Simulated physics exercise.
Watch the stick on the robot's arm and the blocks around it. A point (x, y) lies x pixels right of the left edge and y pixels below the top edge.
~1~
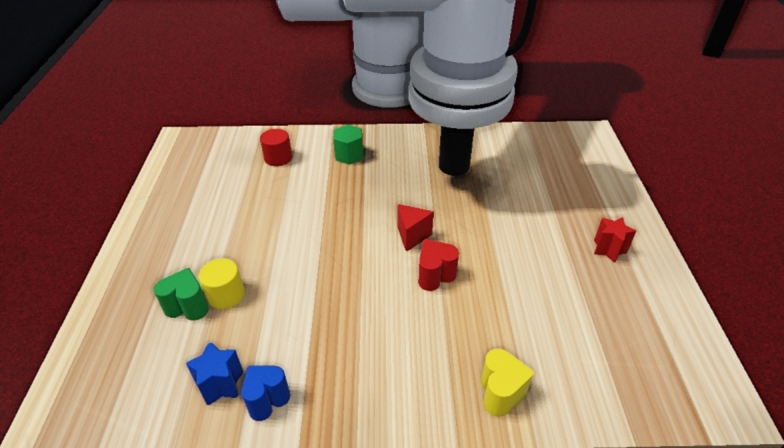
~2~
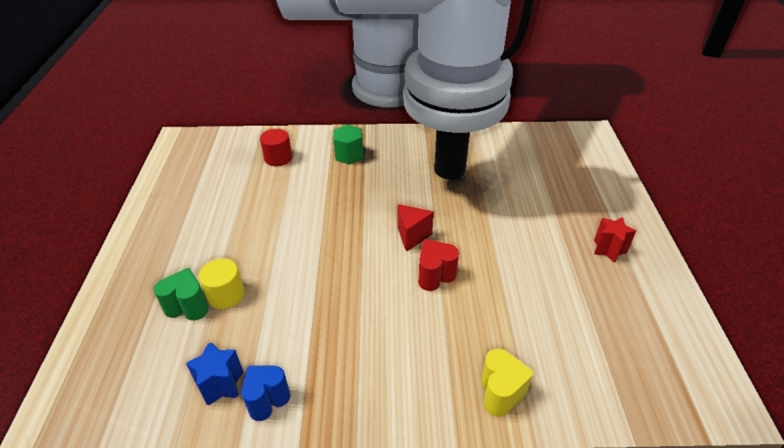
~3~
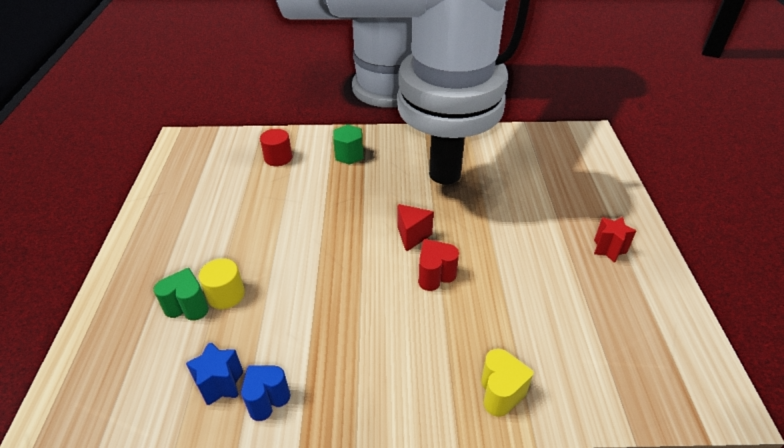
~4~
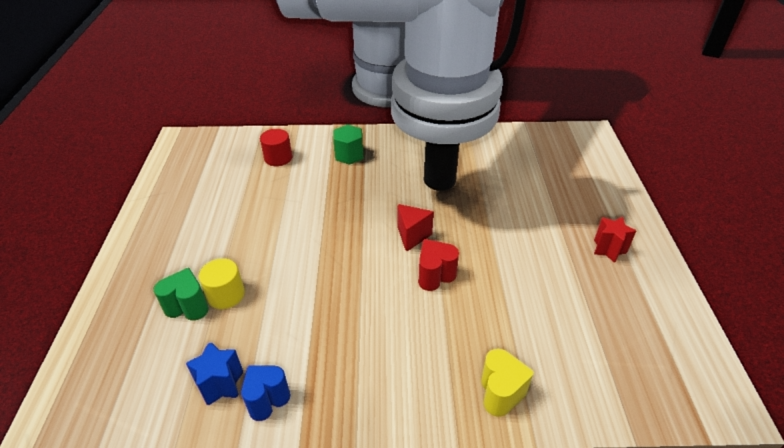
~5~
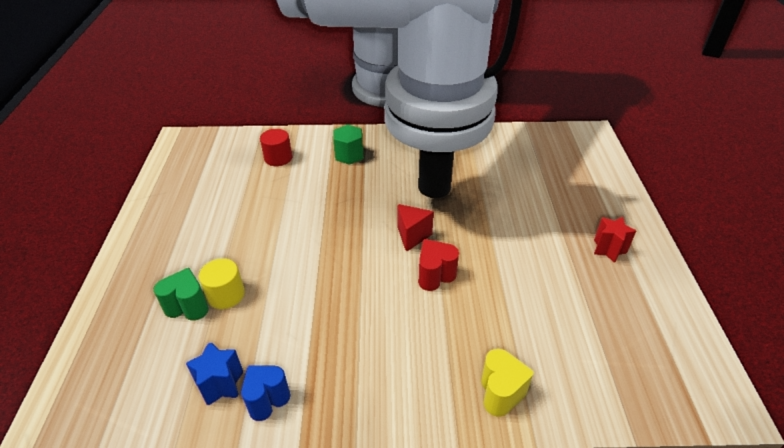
The robot's black stick moves slightly left and down near still red blocks.
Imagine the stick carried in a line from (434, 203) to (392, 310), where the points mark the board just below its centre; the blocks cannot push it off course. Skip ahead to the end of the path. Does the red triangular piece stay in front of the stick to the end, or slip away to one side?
I'd say it has come free.
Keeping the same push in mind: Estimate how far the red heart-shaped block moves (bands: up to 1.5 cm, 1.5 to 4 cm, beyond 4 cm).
It travels between 1.5 and 4 cm.
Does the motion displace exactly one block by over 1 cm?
That would be a no.
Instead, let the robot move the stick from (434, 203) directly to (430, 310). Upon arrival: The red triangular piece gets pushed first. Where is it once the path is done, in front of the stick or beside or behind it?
In the end it is beside or behind the stick.
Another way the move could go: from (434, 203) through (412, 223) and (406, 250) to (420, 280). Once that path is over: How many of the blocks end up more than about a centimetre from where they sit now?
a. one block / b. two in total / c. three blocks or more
The one that fits is b, two in total.
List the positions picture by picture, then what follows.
Lower end of the stick at (454, 167), tops of blocks, red triangular piece at (413, 214), red heart-shaped block at (437, 253), in the first picture.
Stick at (450, 170), blocks as before, in the second picture.
Stick at (445, 175), blocks as before, in the third picture.
Stick at (440, 181), blocks as before, in the fourth picture.
Stick at (434, 188), red triangular piece at (413, 214), red heart-shaped block at (437, 253), in the fifth picture.
The first path, step by step. One third of the way, stick at (422, 221); red triangular piece at (401, 227), turned 30° clockwise.
Two thirds of the way, stick at (408, 255); red triangular piece at (378, 255), turned 65° clockwise; red heart-shaped block at (440, 264), turned 45° anticlockwise.
At the end, stick at (392, 295); red triangular piece at (366, 265), turned 95° clockwise; red heart-shaped block at (438, 270), turned 85° anticlockwise.
